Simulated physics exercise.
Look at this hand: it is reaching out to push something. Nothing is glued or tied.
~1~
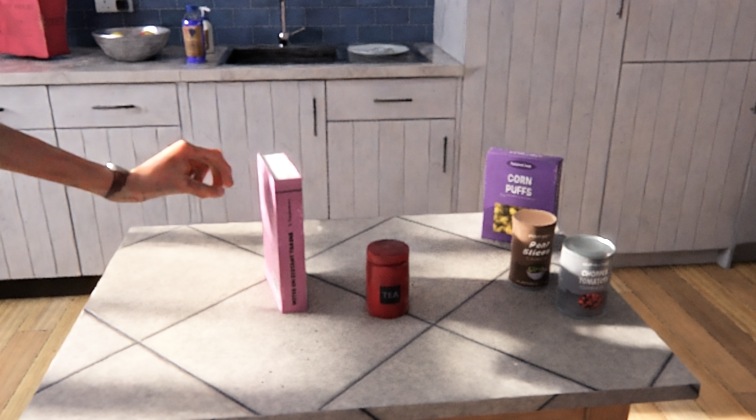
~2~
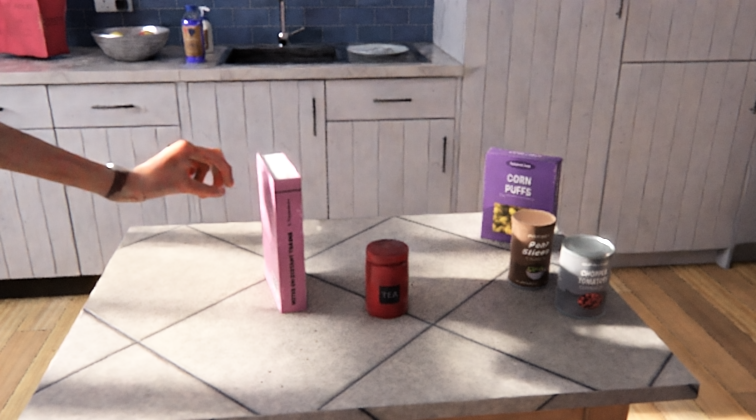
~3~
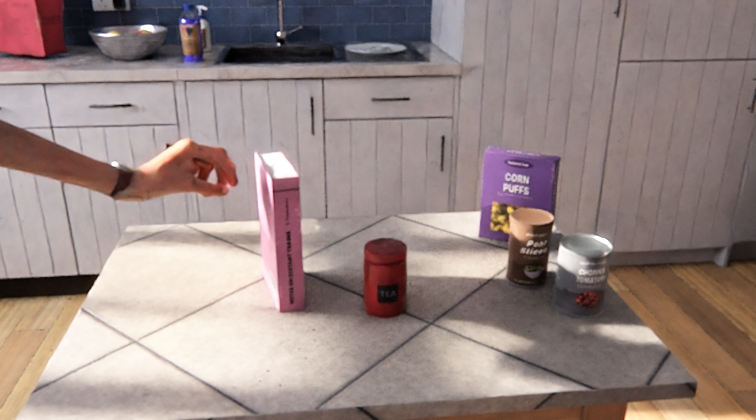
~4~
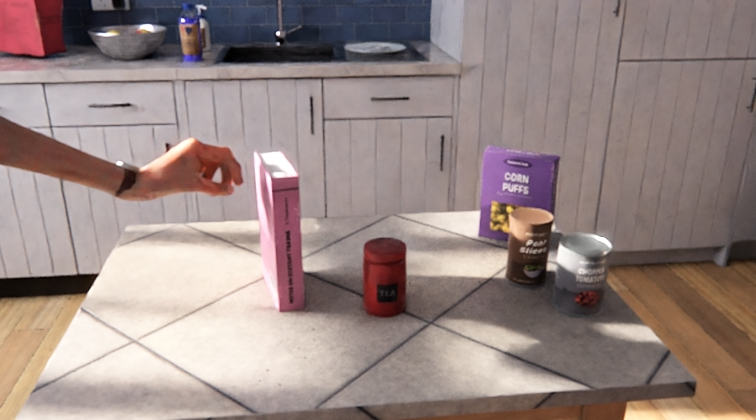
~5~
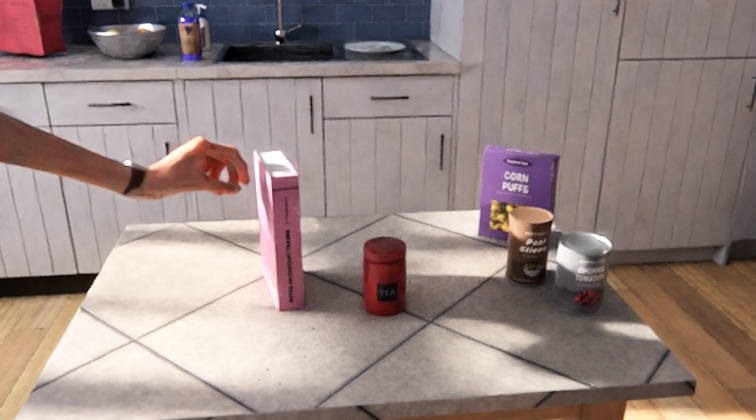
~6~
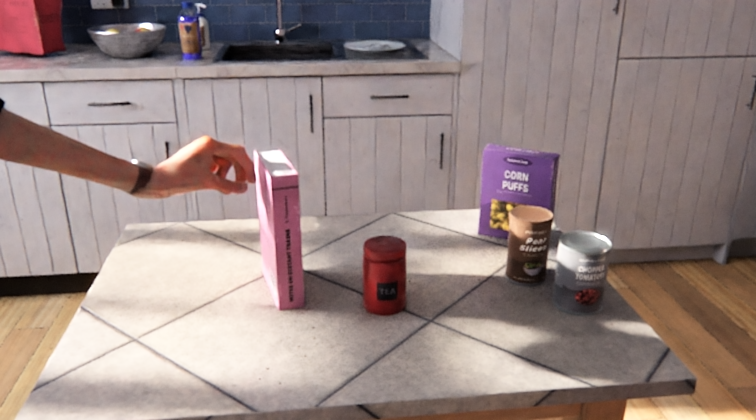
A pink book stands upright on a tiled table in a sunlit kitchen, seen from slightly above, with white cabinets and a sink behind. A red canister sits right of the book, while a purple corn puffs box, a brown can and a silver-topped can cluster at right. From the left, a bare hand edges slowly rightward toward the book, as the view shifts very slightly.
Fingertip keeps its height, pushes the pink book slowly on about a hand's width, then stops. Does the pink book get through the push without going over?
Most likely it ends up off its bottom.
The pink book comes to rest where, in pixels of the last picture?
Near pixel (362, 265).
Then, 0.50 s on from there, pink book turned 11° from how it was put near (292, 225).
Then, 0.80 s on from there, pink book turned 33° from how it was put near (318, 226).
Then, 0.90 s on from there, pink book turned 60° from how it was put near (343, 240).
Then, 1.00 s on from there, pink book on its side near (362, 265).
In the end, toppled on the table, pink book. At the end, from the last picture's camera, pink book near (362, 265).
